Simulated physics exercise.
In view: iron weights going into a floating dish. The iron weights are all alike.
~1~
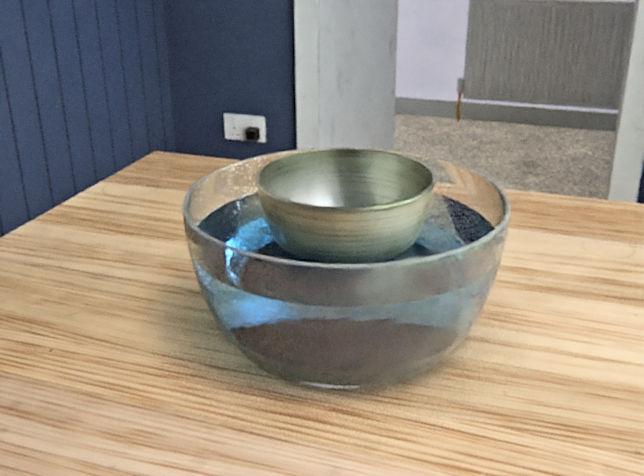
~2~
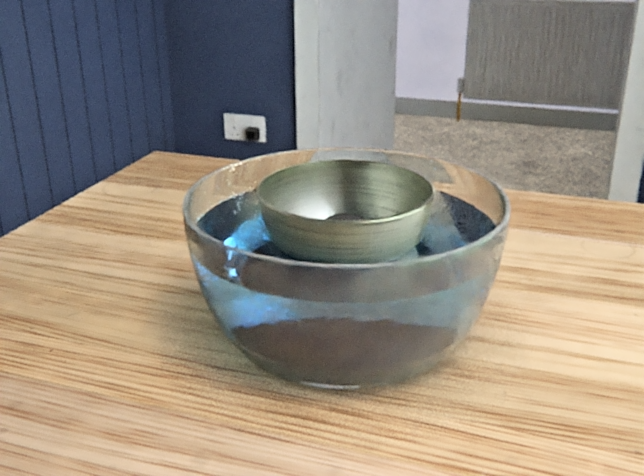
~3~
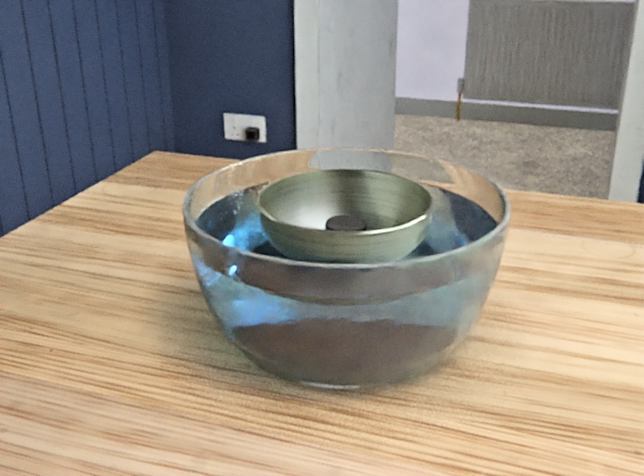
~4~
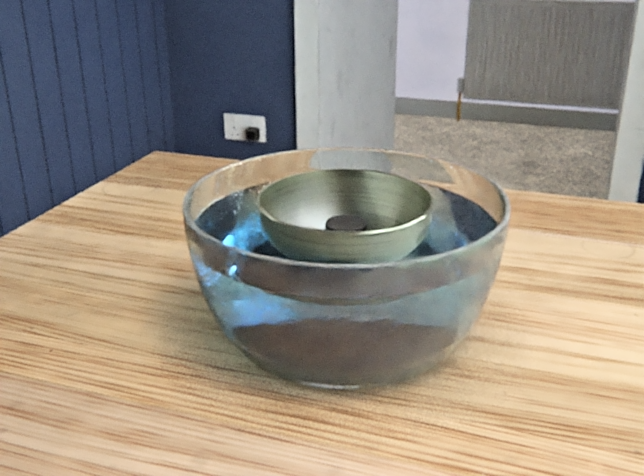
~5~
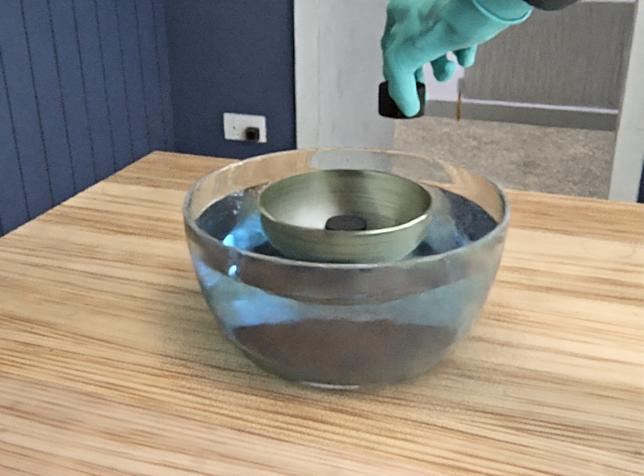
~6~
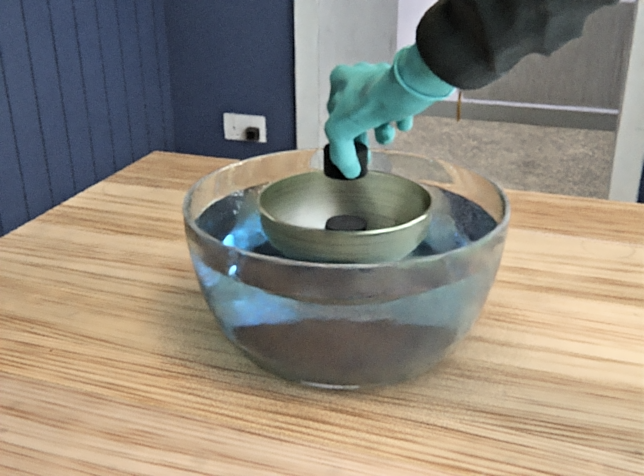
Small metal bowl sinking slightly lower in a glass bowl of water, then a green-gloved hand bringing a dark block over it.
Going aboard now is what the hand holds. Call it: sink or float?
Float.
A moment on, the iron weight is in and the dish dips.
Further on, it steadies; about a fifth of its side above the surface.
When it is over, the dish floats; about a fifth of its side above the surface.
